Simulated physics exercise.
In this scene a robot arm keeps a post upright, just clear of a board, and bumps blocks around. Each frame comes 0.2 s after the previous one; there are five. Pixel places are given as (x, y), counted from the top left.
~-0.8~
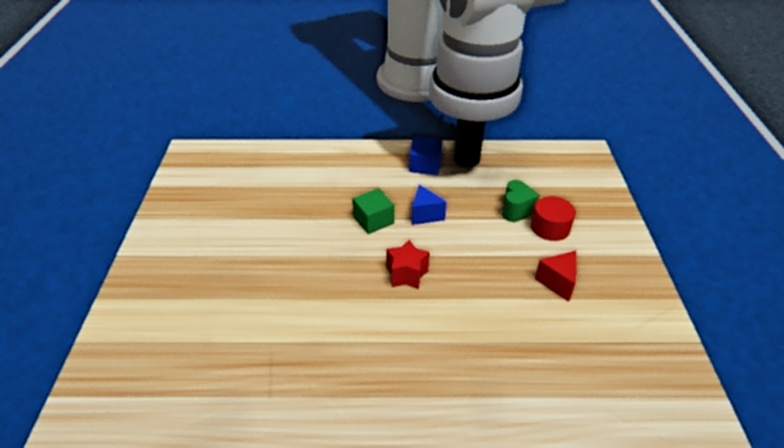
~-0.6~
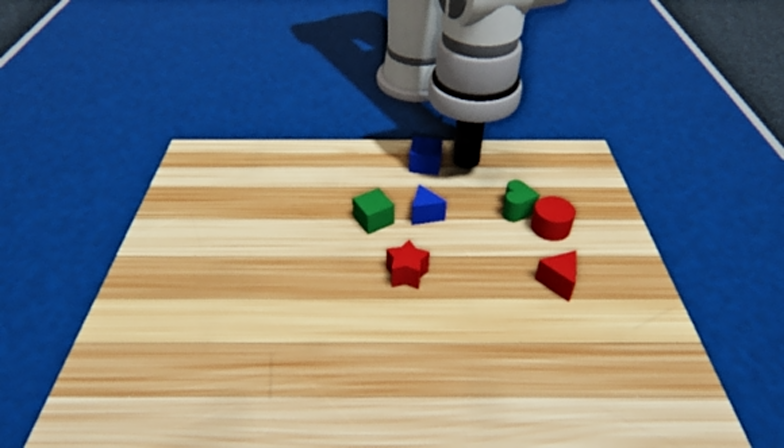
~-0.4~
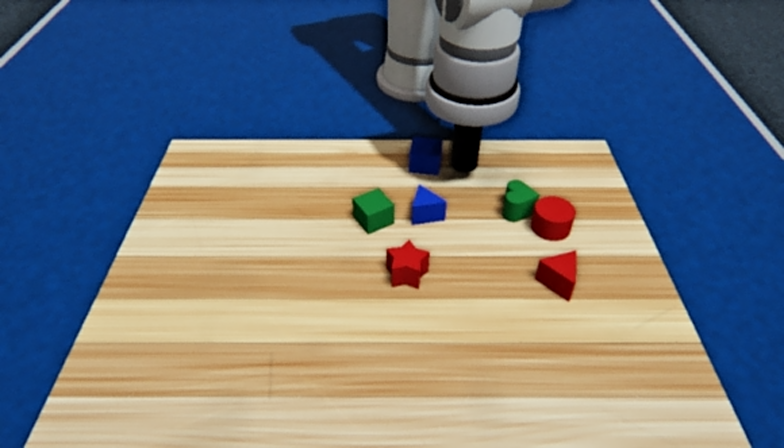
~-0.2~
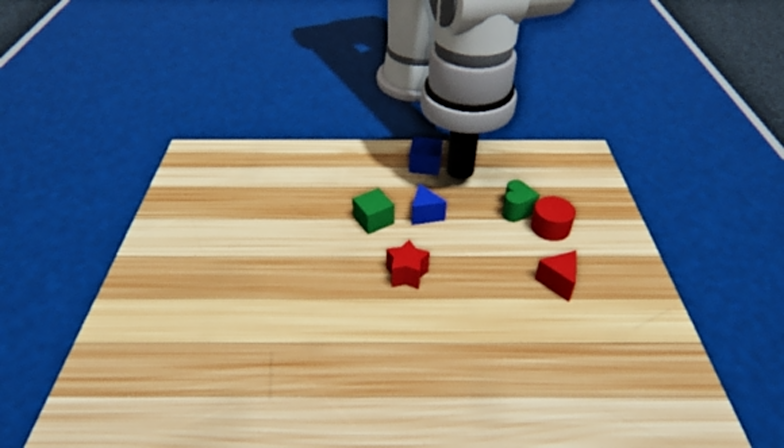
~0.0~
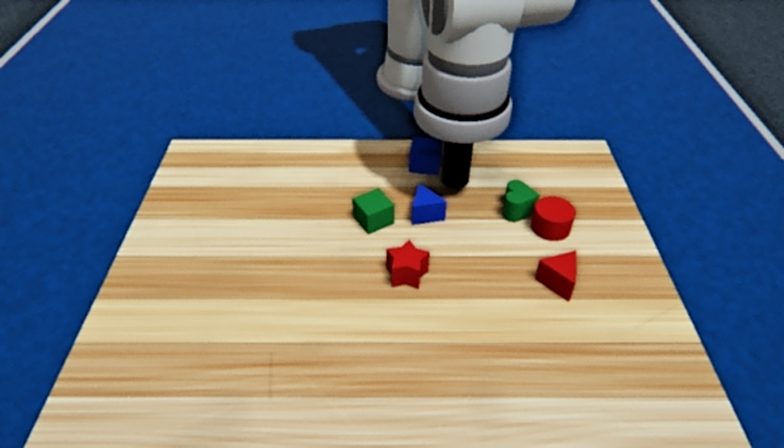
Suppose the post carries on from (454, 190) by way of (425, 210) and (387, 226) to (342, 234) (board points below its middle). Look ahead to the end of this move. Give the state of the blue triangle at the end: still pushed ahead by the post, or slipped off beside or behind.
Beside or behind it.
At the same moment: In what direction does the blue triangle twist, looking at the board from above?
It goes anticlockwise.
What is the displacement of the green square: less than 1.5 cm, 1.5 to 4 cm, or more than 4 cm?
Over 4 cm.
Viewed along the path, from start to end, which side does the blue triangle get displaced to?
Answer: Leftward.
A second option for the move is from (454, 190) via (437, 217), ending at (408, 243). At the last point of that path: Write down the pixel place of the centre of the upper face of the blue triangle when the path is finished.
My prediction: (382, 219).
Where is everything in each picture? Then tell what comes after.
In the first frame, lower end of the post at (467, 160), tops of blocks, green square at (373, 201), blue triangle at (426, 196), blue square at (426, 146).
In the second frame, post at (466, 161), blocks as before.
In the third frame, post at (464, 165), blocks as before.
In the fourth frame, post at (460, 171), blocks as before.
In the fifth frame, post at (455, 180), green square at (373, 201), blue triangle at (426, 196), blue square at (426, 146).
On the path given first. One third of the way, post at (425, 201); blue triangle at (416, 206), turned 25° anticlockwise.
Two thirds of the way, post at (385, 216); green square at (355, 203), turned 40° clockwise; blue triangle at (397, 225), turned 40° anticlockwise.
At the end, post at (341, 224); green square at (319, 200), turned 80° clockwise; blue triangle at (396, 226), turned 50° anticlockwise; blue square not moved.
